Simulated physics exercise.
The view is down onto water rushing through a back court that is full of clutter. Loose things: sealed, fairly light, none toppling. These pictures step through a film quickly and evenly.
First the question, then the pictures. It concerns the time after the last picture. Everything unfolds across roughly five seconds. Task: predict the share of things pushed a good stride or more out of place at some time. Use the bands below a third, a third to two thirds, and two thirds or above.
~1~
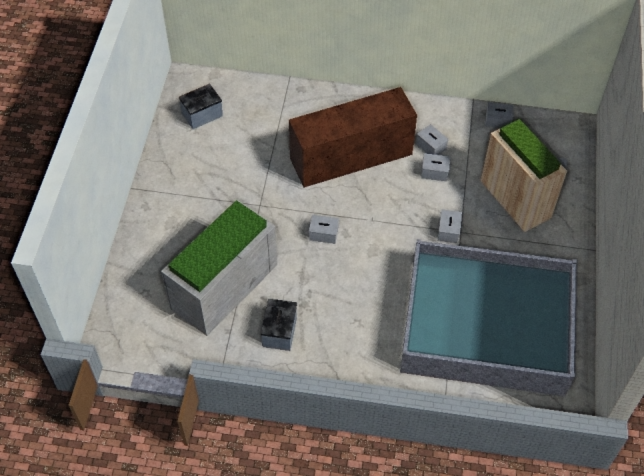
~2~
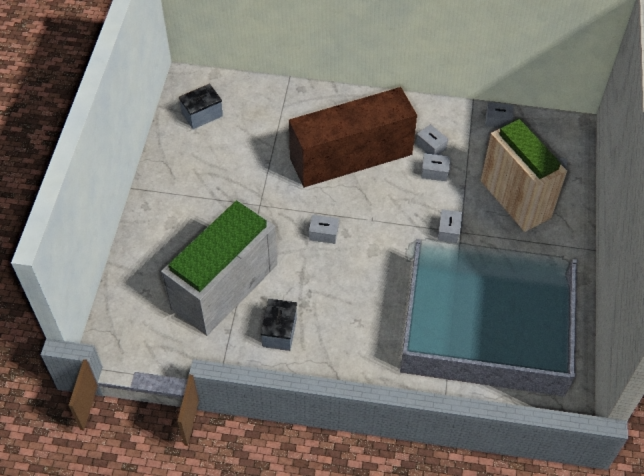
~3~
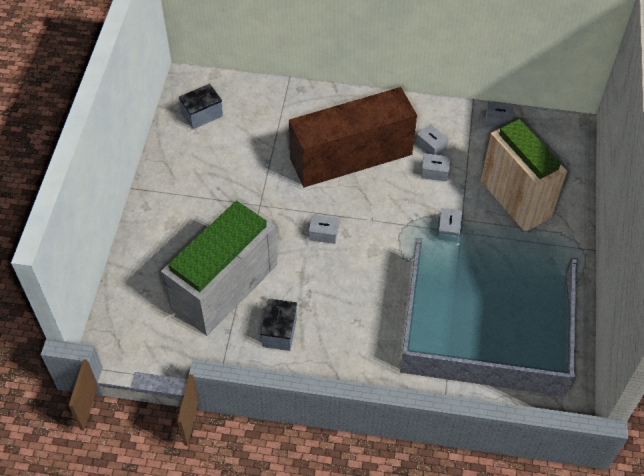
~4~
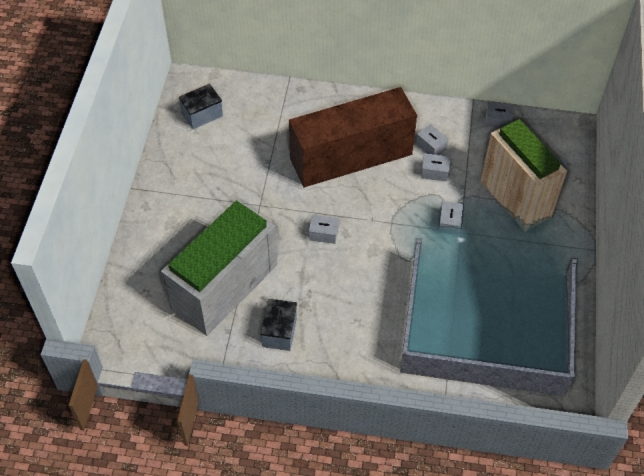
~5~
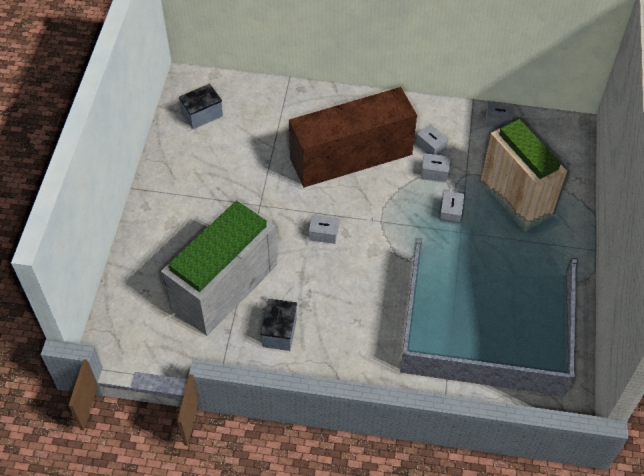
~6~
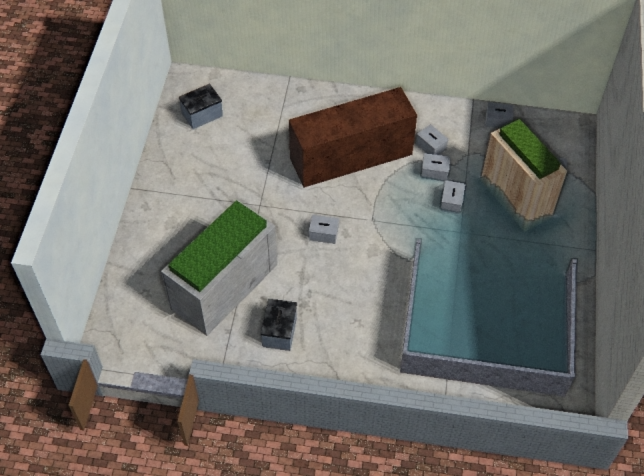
It falls a third to two thirds.
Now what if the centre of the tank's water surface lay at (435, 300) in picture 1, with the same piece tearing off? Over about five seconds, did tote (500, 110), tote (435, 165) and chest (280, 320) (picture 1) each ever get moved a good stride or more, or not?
First displaced far, then displaced far, then never went far.
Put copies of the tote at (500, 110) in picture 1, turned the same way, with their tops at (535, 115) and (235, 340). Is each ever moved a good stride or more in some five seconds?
Outcome per entry: Gets dislodged / stays where it is.
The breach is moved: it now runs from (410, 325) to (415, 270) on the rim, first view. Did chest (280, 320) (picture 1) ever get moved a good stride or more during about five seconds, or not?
Bottom line: It got there.
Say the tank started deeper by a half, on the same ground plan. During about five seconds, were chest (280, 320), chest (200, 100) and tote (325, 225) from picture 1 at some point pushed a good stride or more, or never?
The first stayed below the mark, the next stayed below the mark, and the last passed the mark.
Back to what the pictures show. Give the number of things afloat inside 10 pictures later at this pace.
The count is 1.
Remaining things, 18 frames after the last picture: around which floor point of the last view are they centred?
(372, 166).
A moment on, 1 of 8 are well off their spots; 0 afloat.
Next, 3 of 8 are well off their spots; 1 afloat.
Later, 4 of 8 are well off their spots; 3 afloat.
In the end, 5 of 8 are well off their spots, and 5 have been at some point; 1 afloat.
